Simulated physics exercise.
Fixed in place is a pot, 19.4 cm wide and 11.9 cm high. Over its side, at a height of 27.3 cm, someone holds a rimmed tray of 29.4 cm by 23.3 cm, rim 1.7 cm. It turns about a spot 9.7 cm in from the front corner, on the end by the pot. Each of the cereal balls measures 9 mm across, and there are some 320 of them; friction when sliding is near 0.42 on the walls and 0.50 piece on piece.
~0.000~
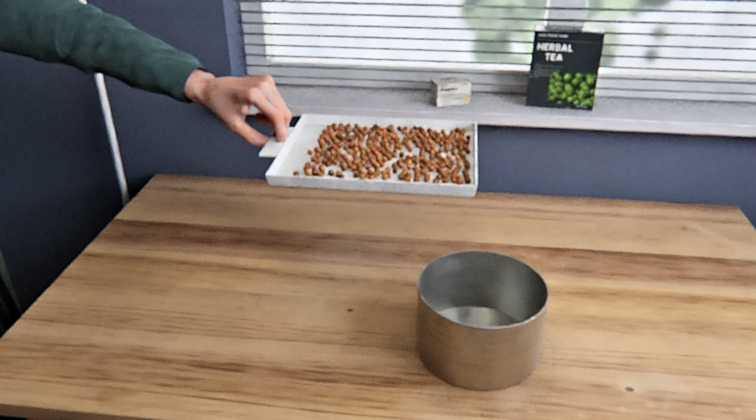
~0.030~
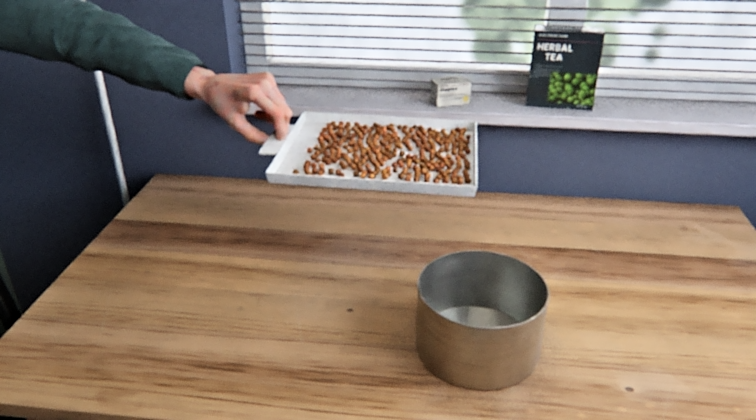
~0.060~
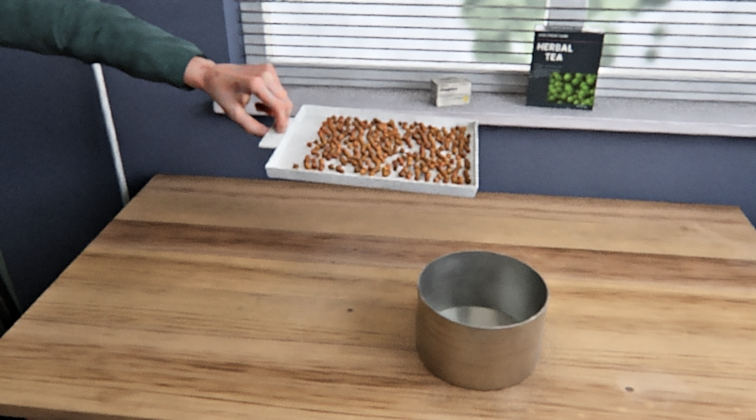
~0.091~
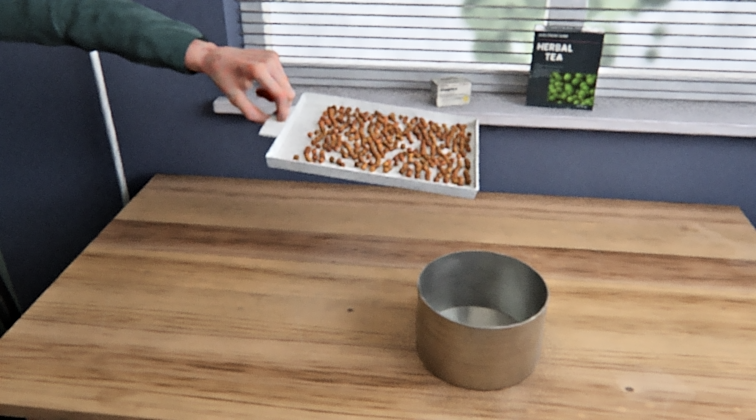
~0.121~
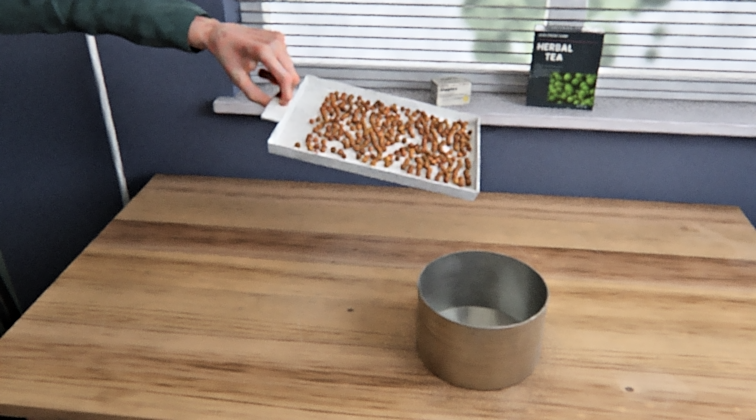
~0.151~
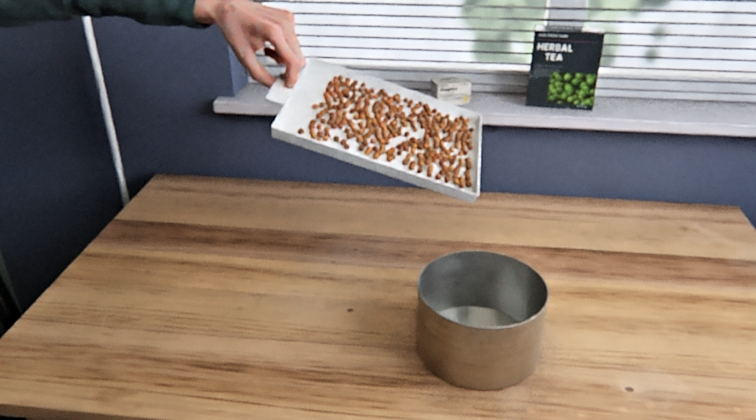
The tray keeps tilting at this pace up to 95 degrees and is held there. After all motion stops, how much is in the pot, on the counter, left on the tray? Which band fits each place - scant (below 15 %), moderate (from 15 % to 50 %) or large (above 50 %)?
Pot: It's going to get the main portion of the load; counter: It's going to get a solid slice of the load; tray: It's going to get a small sliver of the load.
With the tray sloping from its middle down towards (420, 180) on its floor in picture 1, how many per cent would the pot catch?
Estimate: Some 100 per cent.
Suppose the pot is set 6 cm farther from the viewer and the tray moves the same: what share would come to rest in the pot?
Then about 70 per cent.
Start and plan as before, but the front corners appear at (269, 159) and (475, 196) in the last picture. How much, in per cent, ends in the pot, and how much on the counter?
That works out as pot 95 and counter 5.
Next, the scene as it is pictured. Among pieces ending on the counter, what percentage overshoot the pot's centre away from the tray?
Share: Around 100 %.
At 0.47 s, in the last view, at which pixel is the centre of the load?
The middle of the load should be near (477, 149) then.
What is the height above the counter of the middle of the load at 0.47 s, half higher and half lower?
Median height: Approx. 32 cm.
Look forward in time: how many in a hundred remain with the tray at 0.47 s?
Some 100 per cent of the load.
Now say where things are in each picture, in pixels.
The first frame shows tray tilt 0 degrees, front corners at (268, 174) and (475, 185); middle of the pieces at (389, 152); pot at (483, 286).
The second frame shows tray tilt 1 degrees, front corners at (268, 172) and (475, 186); middle of the pieces at (389, 151).
The third frame shows tray tilt 3 degrees, front corners at (268, 166) and (475, 187), lowest corner right front; middle of the pieces at (389, 147).
The fourth frame shows tray tilt 7 degrees, front corners at (269, 155) and (476, 188), lowest corner right front; middle of the pieces at (390, 142).
The fifth frame shows tray tilt 13 degrees, front corners at (271, 142) and (476, 191), lowest corner right front; middle of the pieces at (392, 135).
The sixth frame shows tray tilt 19 degrees, front corners at (275, 126) and (477, 194), lowest corner right front; middle of the pieces at (394, 127); pot at (483, 286). The tray's pace is about 210 degrees a second.
After 0.34 s, tilt 59 degrees; the tray holds 100 %, the pot 0 %.
After 0.47 s, tilt 86 degrees; the tray holds 100 %, the pot 0 %.
After 0.72 s, tilt 95 degrees; the tray holds 10 %, the pot 50 %.
By 1.9 s all is still; pot 70 %, counter 30 %, tray 0 %.
